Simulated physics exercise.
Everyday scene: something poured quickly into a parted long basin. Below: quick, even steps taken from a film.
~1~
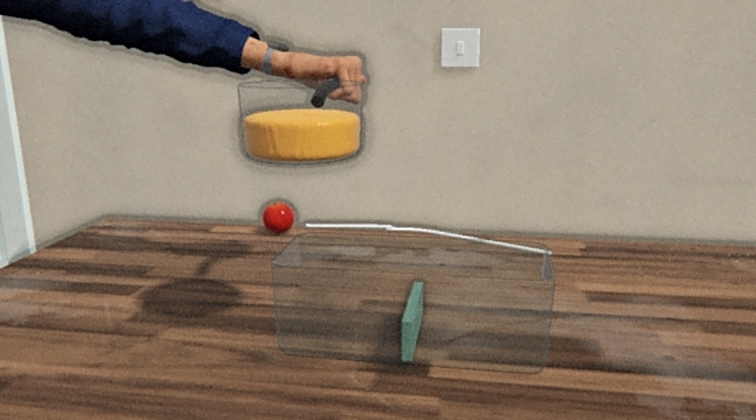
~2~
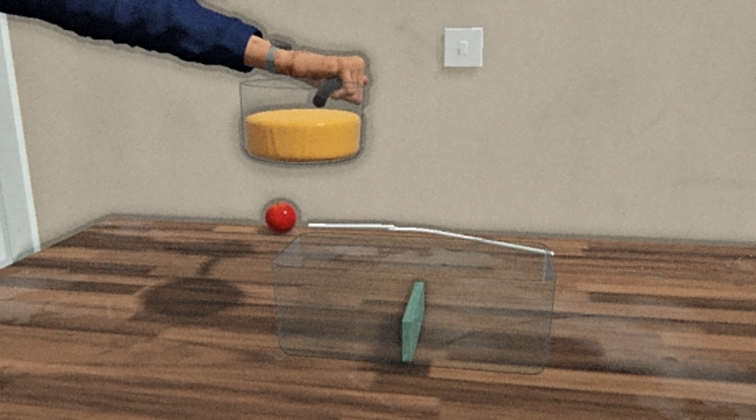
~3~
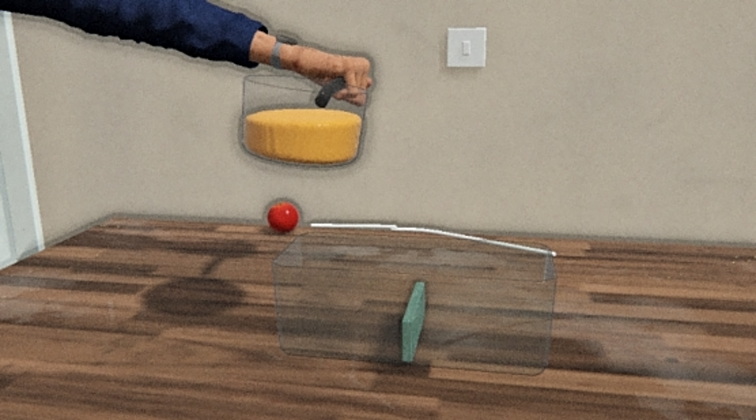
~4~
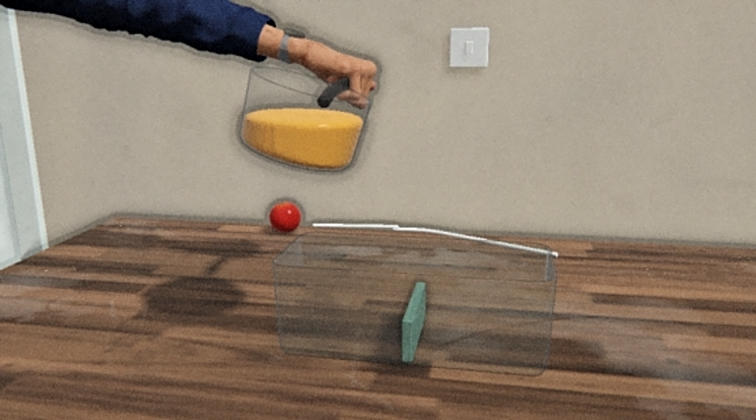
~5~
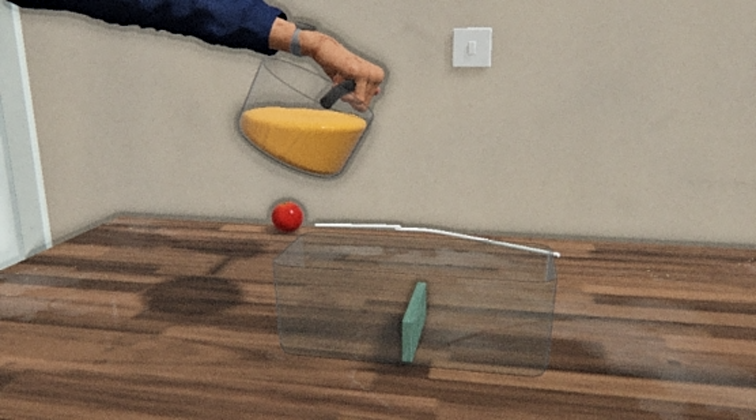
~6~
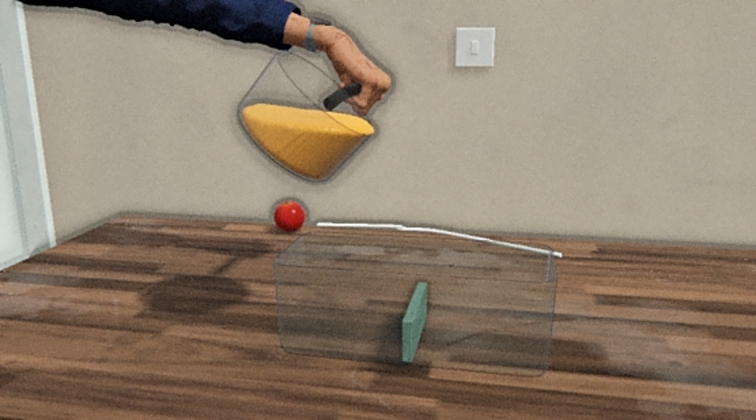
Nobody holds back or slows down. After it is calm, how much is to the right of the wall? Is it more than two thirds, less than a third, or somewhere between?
The share right of the wall lands beneath the one-third mark.
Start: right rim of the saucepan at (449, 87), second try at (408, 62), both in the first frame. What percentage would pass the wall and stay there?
Start one gives close to 90 percent, start two close to 85 percent.
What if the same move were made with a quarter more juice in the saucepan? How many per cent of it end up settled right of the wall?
It comes to 35 per cent or so.
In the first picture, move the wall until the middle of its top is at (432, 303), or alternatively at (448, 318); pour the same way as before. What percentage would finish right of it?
5 per cent, then 20 per cent, roughly.
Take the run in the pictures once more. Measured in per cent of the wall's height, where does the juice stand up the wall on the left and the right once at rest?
Left near 50; right near 10.
A moment on, the saucepan is tipped right over and 28 per cent is still to pour, 17 is left of the wall and 10 right of it.
Next, the saucepan is tipped right over and 5 per cent is still to pour, 66 is left of the wall and 20 right of it.
Then the saucepan is tipped right over and 0 per cent is still to pour, 75 is left of the wall and 21 right of it.
Later the saucepan is tipped right over and 0 per cent is still to pour, 76 is left of the wall and 22 right of it.
Finally, 76 per cent lies left of the wall, 22 right of it and 2 outside.
